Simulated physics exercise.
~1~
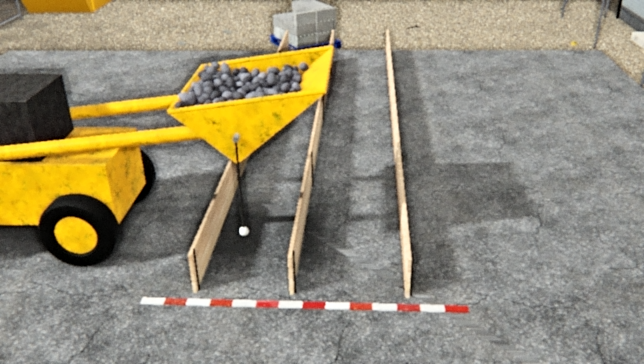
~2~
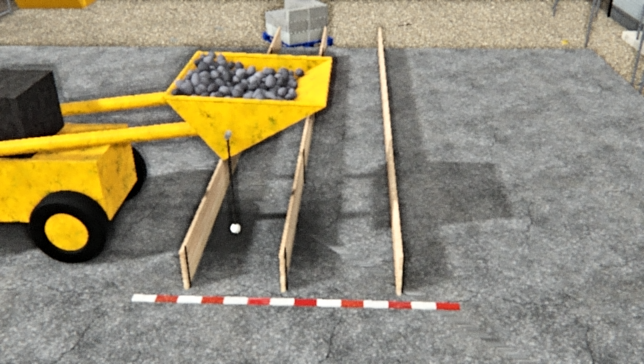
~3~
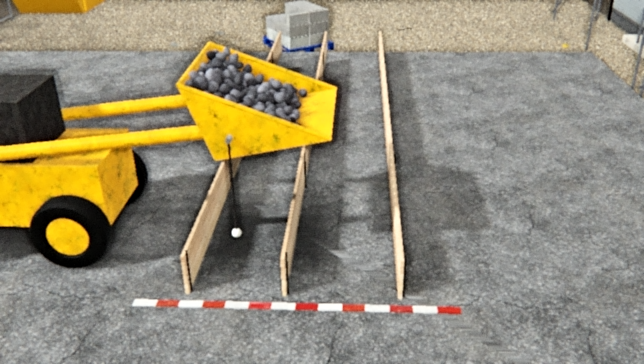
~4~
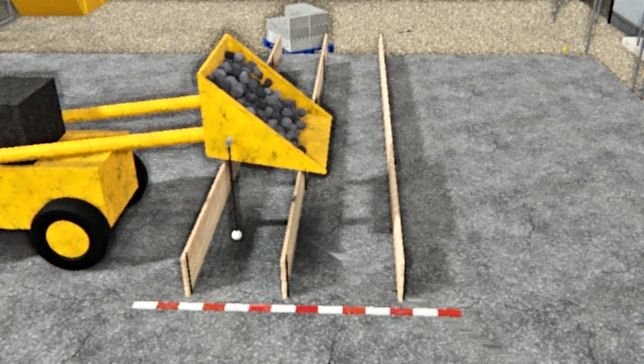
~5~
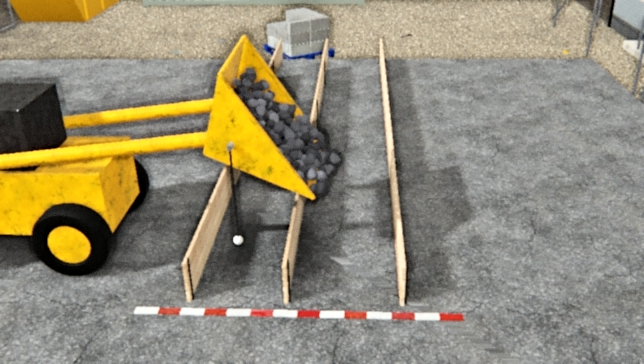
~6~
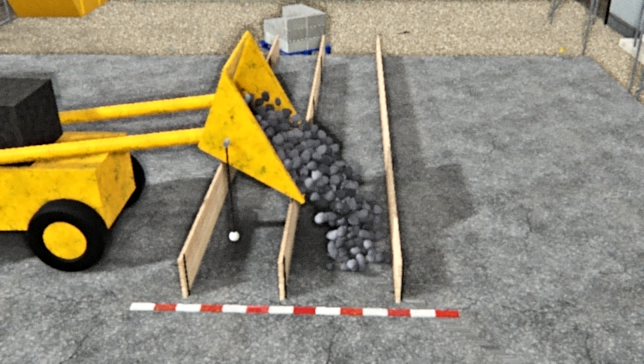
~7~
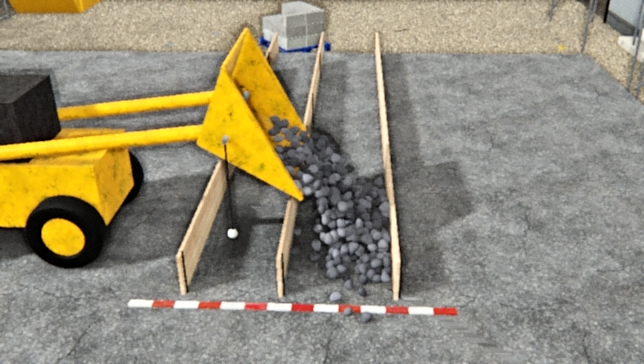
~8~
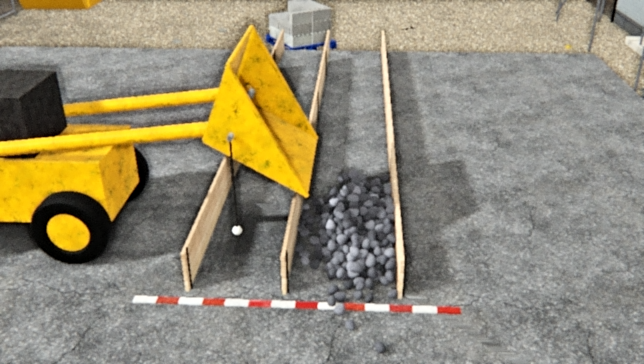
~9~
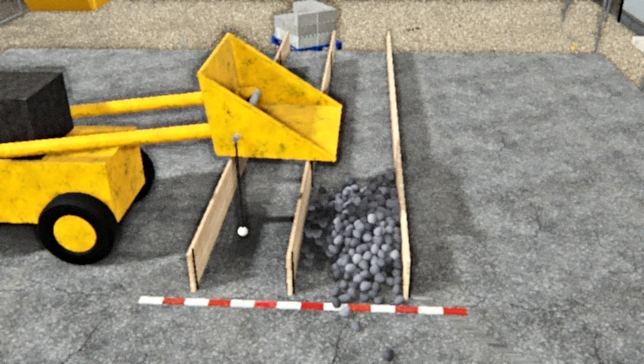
The video shows a yellow loader tipping a bucket of grey stones forward over wooden planks on a paved yard; the stones pour out to the right and settle in a heap between the middle and right planks, and the emptied bucket partly tilts back up.
